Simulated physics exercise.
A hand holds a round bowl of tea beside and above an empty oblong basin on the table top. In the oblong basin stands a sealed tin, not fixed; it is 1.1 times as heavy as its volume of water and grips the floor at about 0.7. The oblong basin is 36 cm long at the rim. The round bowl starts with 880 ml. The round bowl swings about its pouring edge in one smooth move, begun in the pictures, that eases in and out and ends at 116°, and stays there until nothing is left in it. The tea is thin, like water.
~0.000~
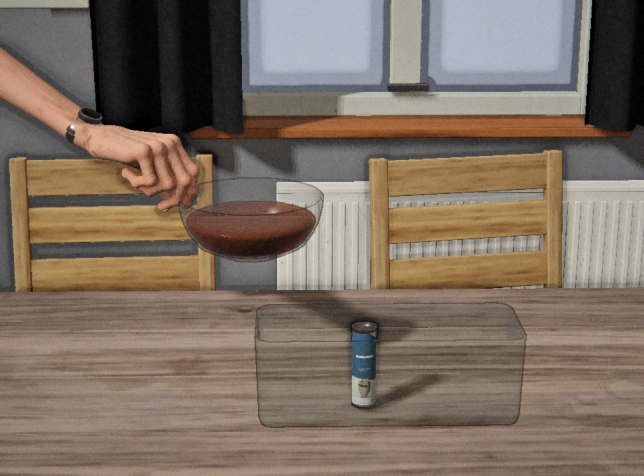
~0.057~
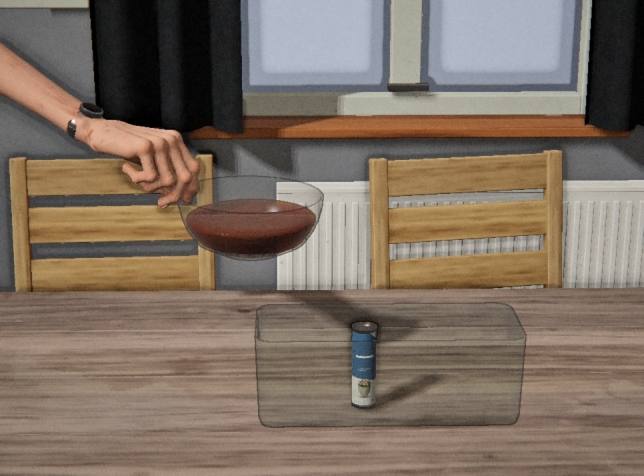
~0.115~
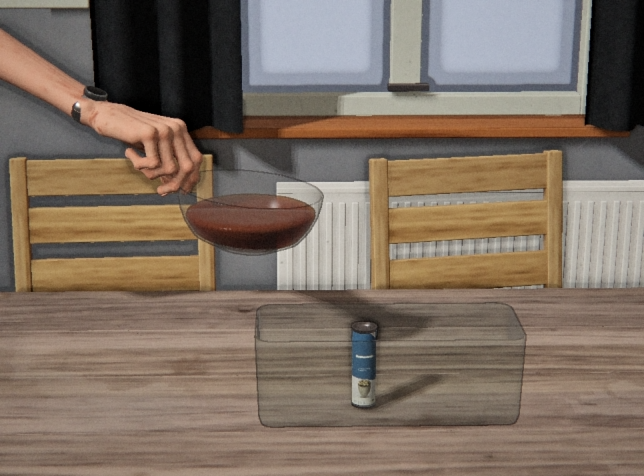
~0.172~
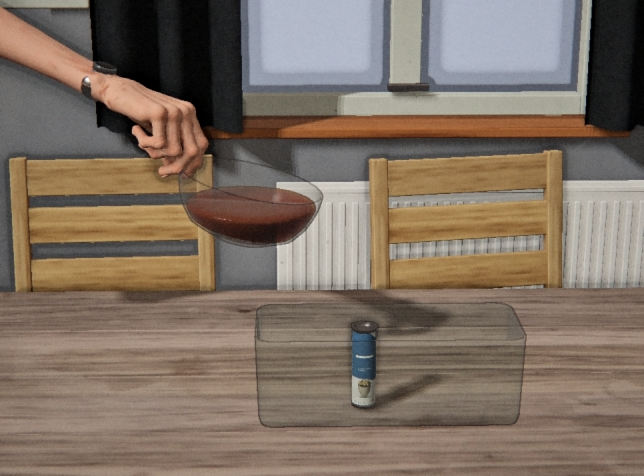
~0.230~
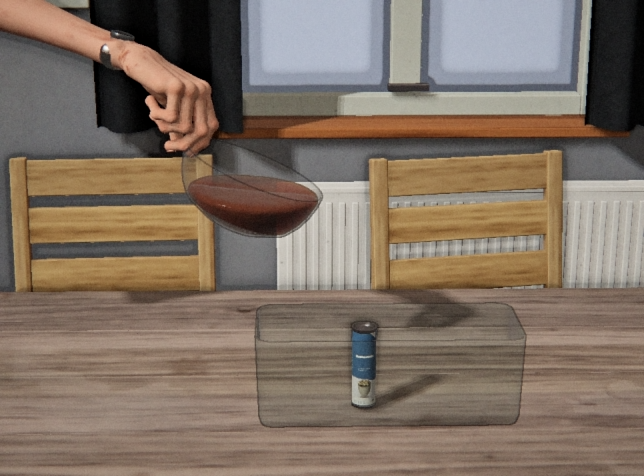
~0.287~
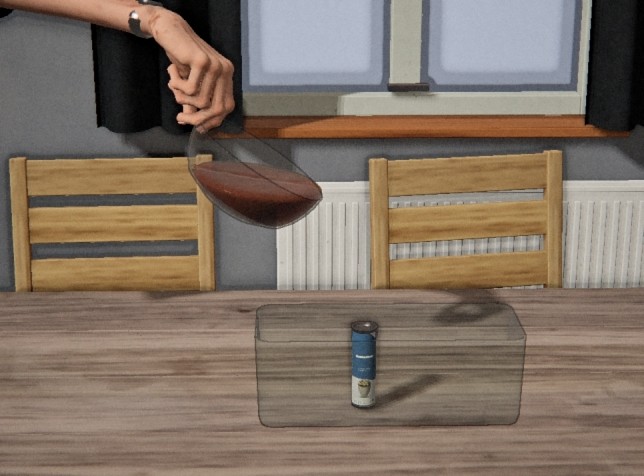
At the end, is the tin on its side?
It topples.
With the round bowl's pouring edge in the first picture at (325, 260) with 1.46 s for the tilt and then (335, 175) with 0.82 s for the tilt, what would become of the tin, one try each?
First it remains upright; then it falls.
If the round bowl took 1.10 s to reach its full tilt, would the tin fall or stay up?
Then it stays up.
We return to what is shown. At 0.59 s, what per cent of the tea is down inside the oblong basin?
Some 9 per cent.
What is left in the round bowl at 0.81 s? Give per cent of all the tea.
About 0 per cent.
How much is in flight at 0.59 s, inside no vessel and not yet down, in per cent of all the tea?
Some 74 per cent.
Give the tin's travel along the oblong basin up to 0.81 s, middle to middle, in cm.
Some 0 cm.
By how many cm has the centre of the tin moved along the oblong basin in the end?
Some 8.0 cm.
By 0.59 s the tilt is 98° and 18 per cent is still to pour; the tin stands where it began.
By 0.81 s the tilt is 116° and 0 per cent is still to pour; the tin stands where it began.
By 1.04 s the tilt is 116° and 0 per cent is still to pour; the tin leans 38°.
By 1.29 s the tilt is 116° and 0 per cent is still to pour; the tin lies on its side.
At rest the tin lies on its side.
